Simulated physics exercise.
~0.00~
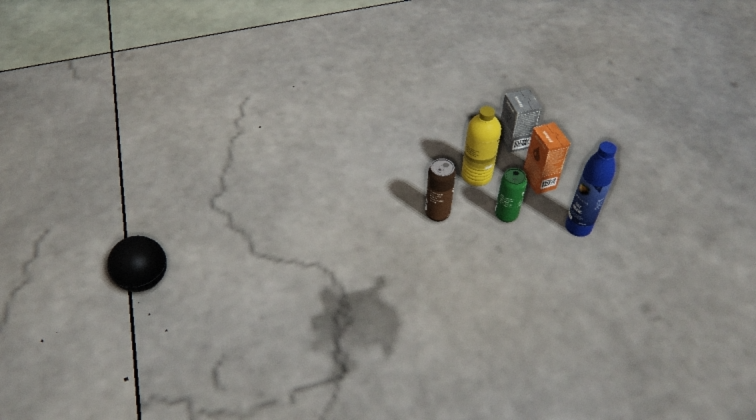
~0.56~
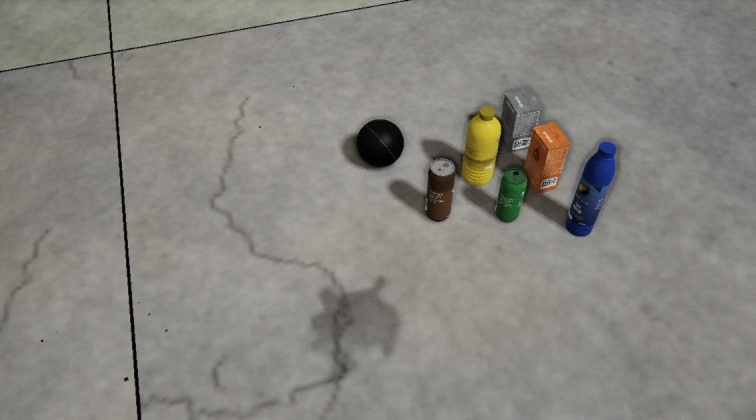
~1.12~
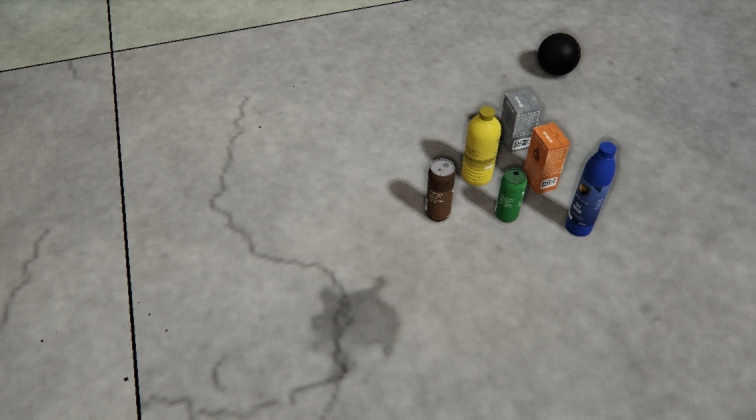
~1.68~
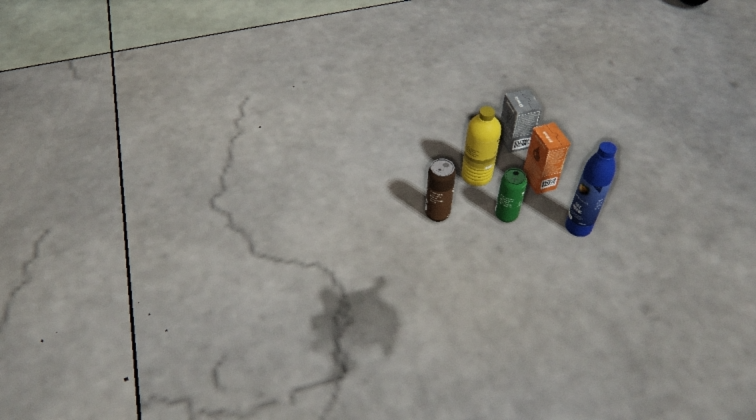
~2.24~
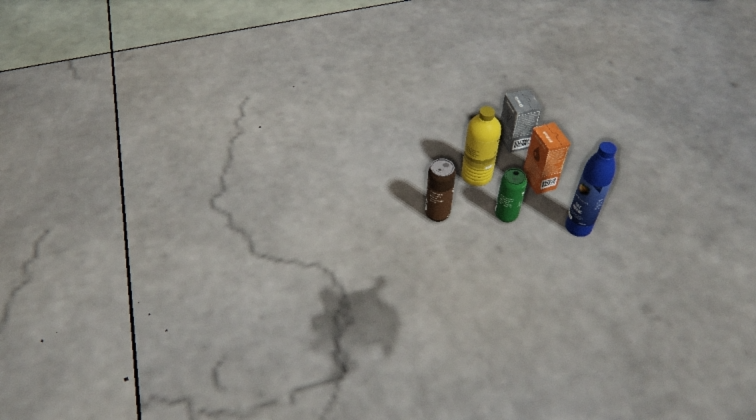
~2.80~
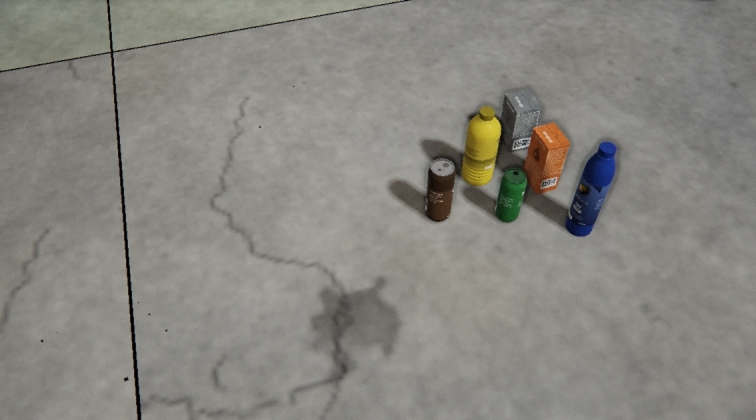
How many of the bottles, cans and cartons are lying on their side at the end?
None of them are lying on their side at the end. The bottles, cans and cartons all still stand upright where they began.
